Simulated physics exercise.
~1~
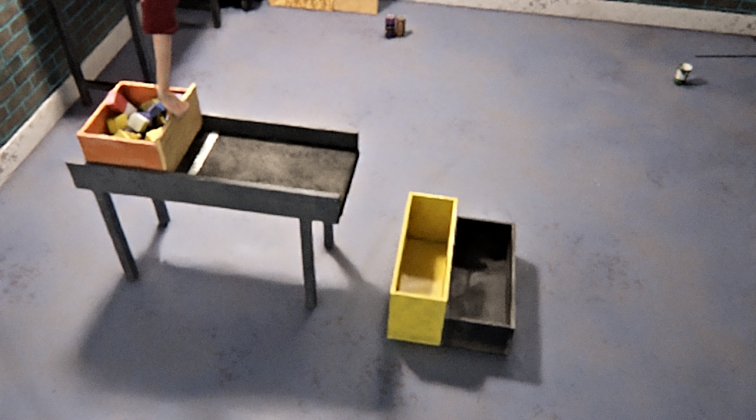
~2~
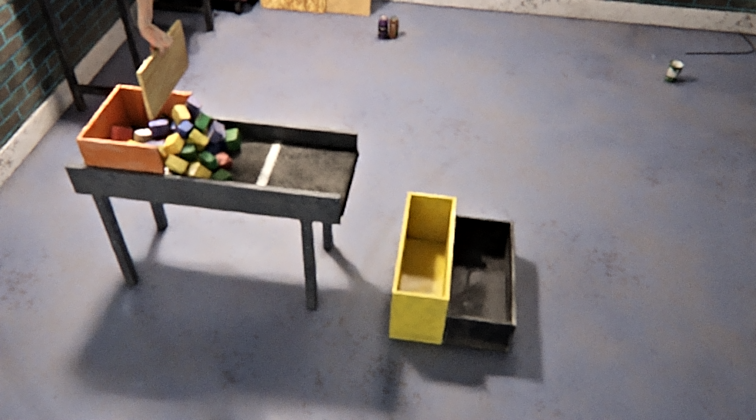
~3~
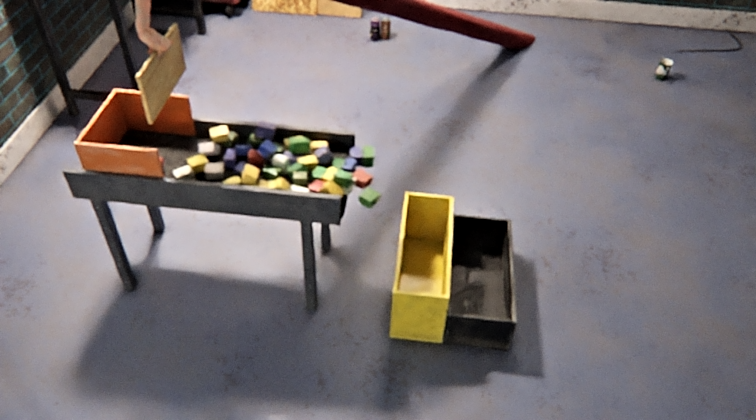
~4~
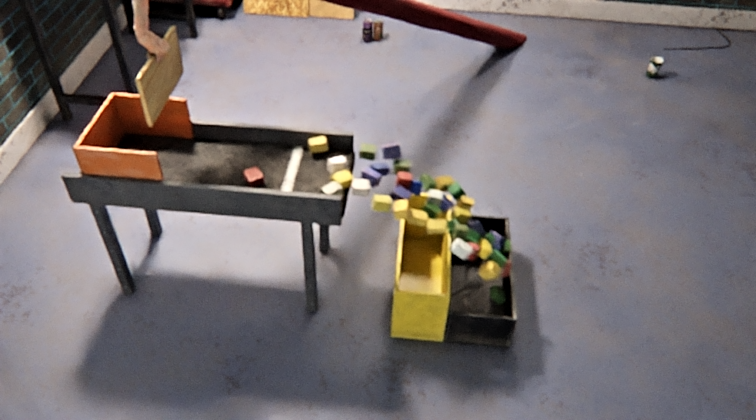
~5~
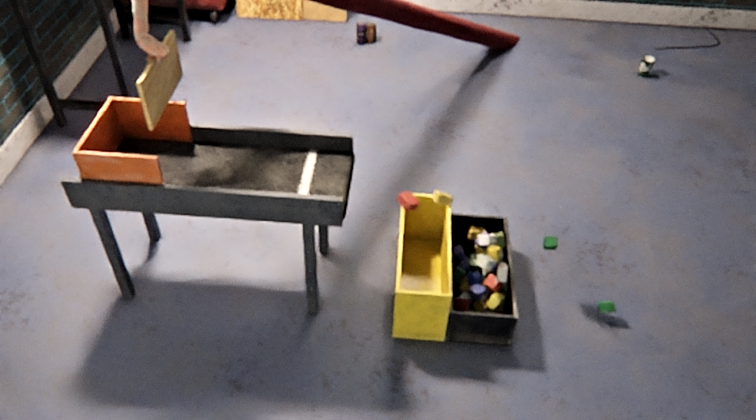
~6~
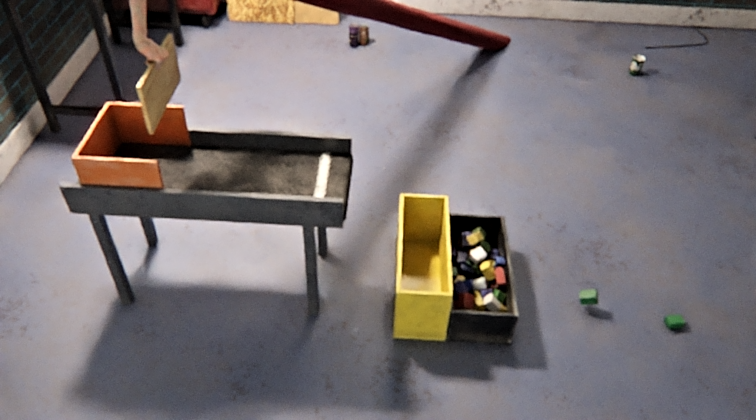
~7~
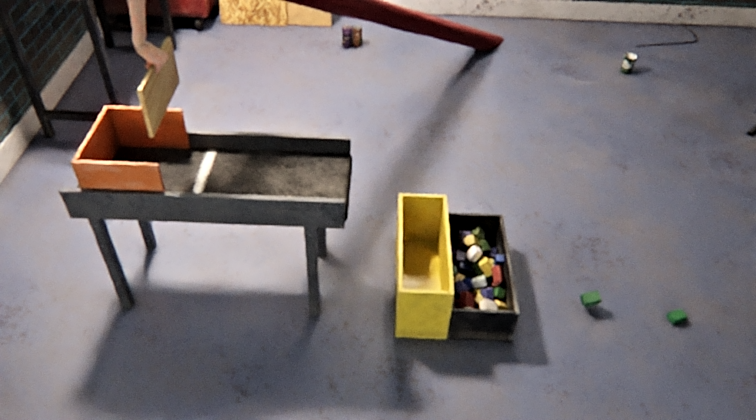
Small colourful blocks fill an orange pen at the left end of a dark, raised conveyor, viewed from above in a room with a blue-grey floor and brick wall. A yellow bin and a black tote stand side by side on the floor to the right. A hand lifts the pen's wooden gate, and the blocks ride right along the striped belt. They spill off the end in a loose stream, passing over the yellow bin. Nearly all settle in the black tote, while two green ones come to rest on the floor beyond, leaving the yellow bin empty.
